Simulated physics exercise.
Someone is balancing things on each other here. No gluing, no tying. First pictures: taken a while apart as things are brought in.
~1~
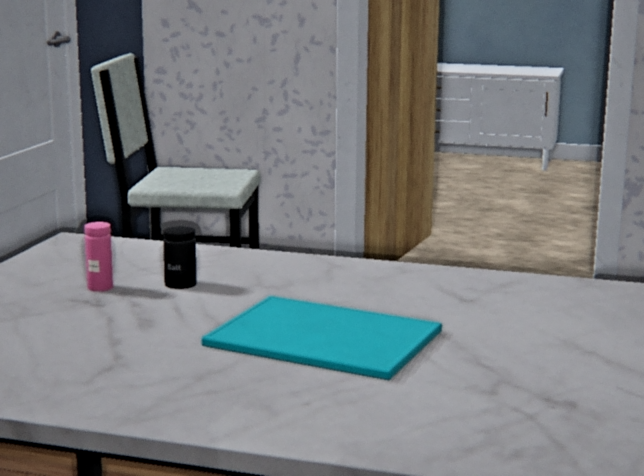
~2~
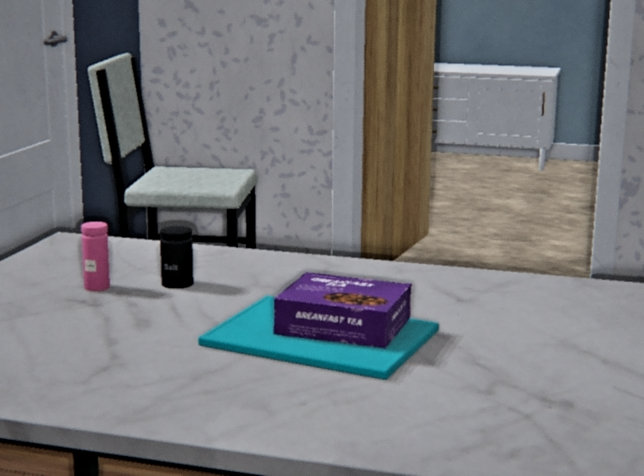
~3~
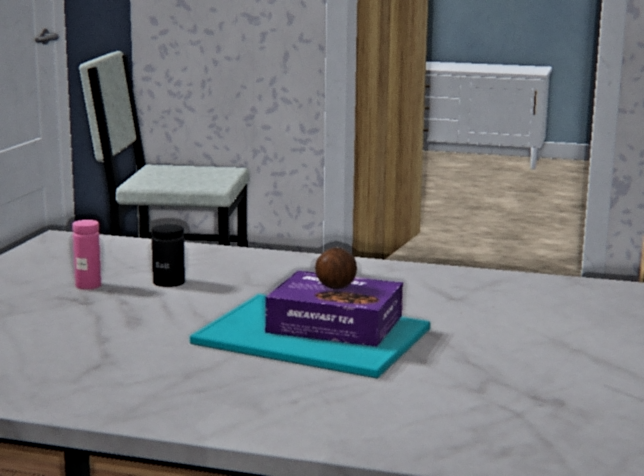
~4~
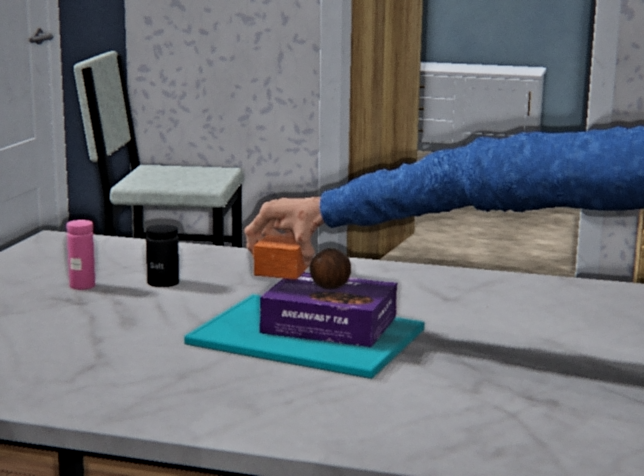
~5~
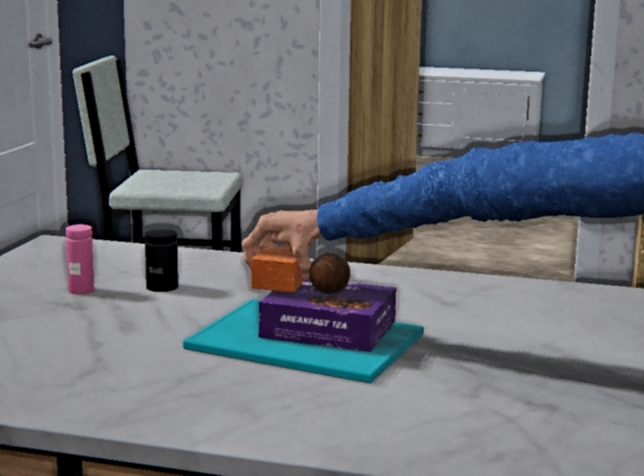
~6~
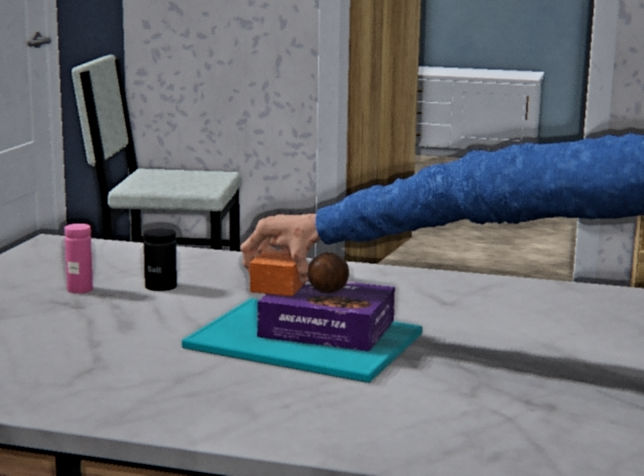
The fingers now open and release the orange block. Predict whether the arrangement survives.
It stays balanced.
Then, 0.50 s later than the last frame, all is still.
Then, 1.30 s later than the last frame, orange block resting near (277, 273).
When it is over, all 6 as before. End places, in pixels of the last picture, orange block near (277, 273). The pile holds.
